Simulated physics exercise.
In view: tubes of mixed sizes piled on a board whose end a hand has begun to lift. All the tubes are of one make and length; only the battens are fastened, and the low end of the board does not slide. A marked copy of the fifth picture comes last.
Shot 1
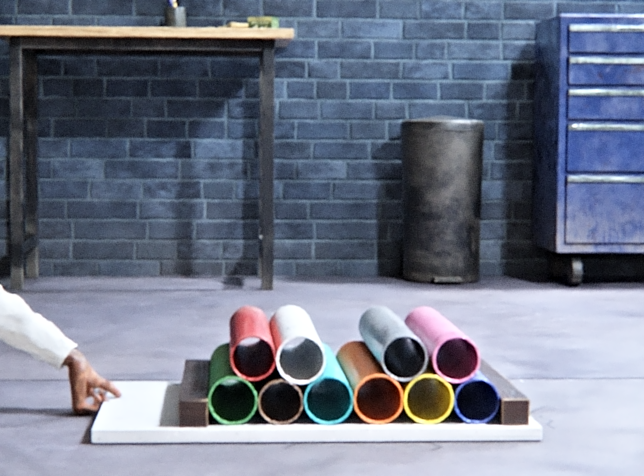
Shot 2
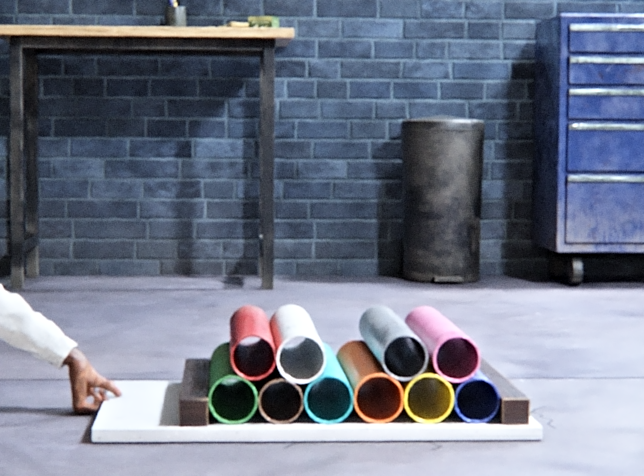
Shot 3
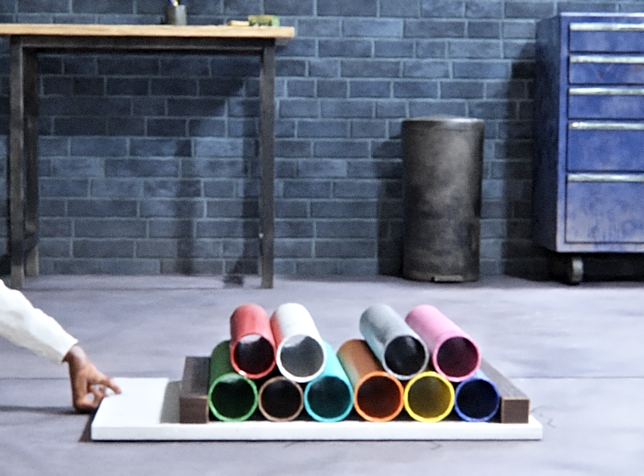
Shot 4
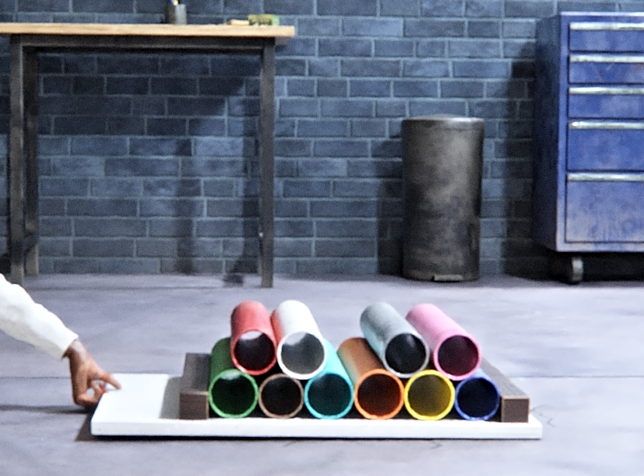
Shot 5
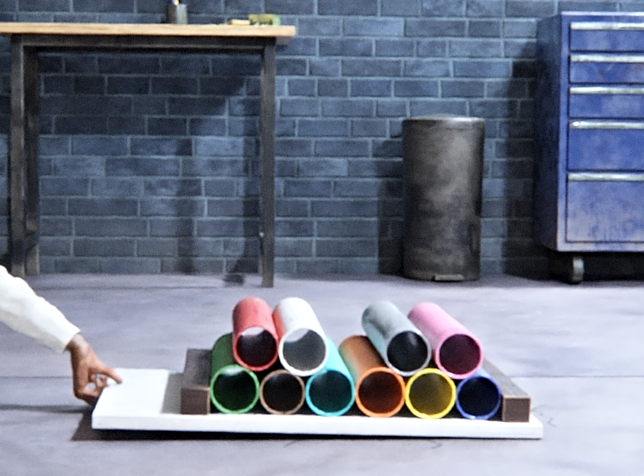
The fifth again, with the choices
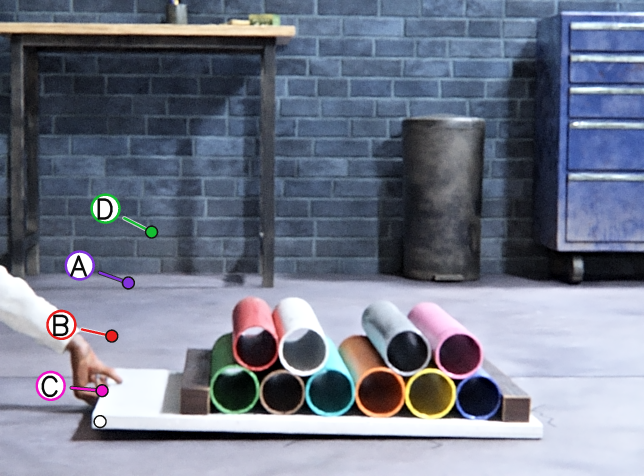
In a workshop with a blue-grey brick wall, seen from the front by a still camera, a worktable stands at left, with a dark bin and blue drawer cabinet at right. On the floor, a pale board holds coloured tubes between dark battens, six below and four above in two separated pairs. A white-sleeved hand at left slightly raises the board's left end, and the tubes tilt with it.
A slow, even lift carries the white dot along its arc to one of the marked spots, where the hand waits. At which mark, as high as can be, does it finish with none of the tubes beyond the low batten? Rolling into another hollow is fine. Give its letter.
No higher than A.
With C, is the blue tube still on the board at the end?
Yes, with C.
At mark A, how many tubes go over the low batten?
The count is none.
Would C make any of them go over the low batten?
At C: No.
On the marked copy, A at (128, 283); B at (112, 336); C at (102, 391); D at (151, 232); the white dot at (100, 422).
With A. Early on, board at 14°.
Further on, board at 20°.
At the end, board at 20°, none over the low batten.
As for the rest, B none over the low batten; C none over the low batten; D four over the low batten (white, grey, pink, red).
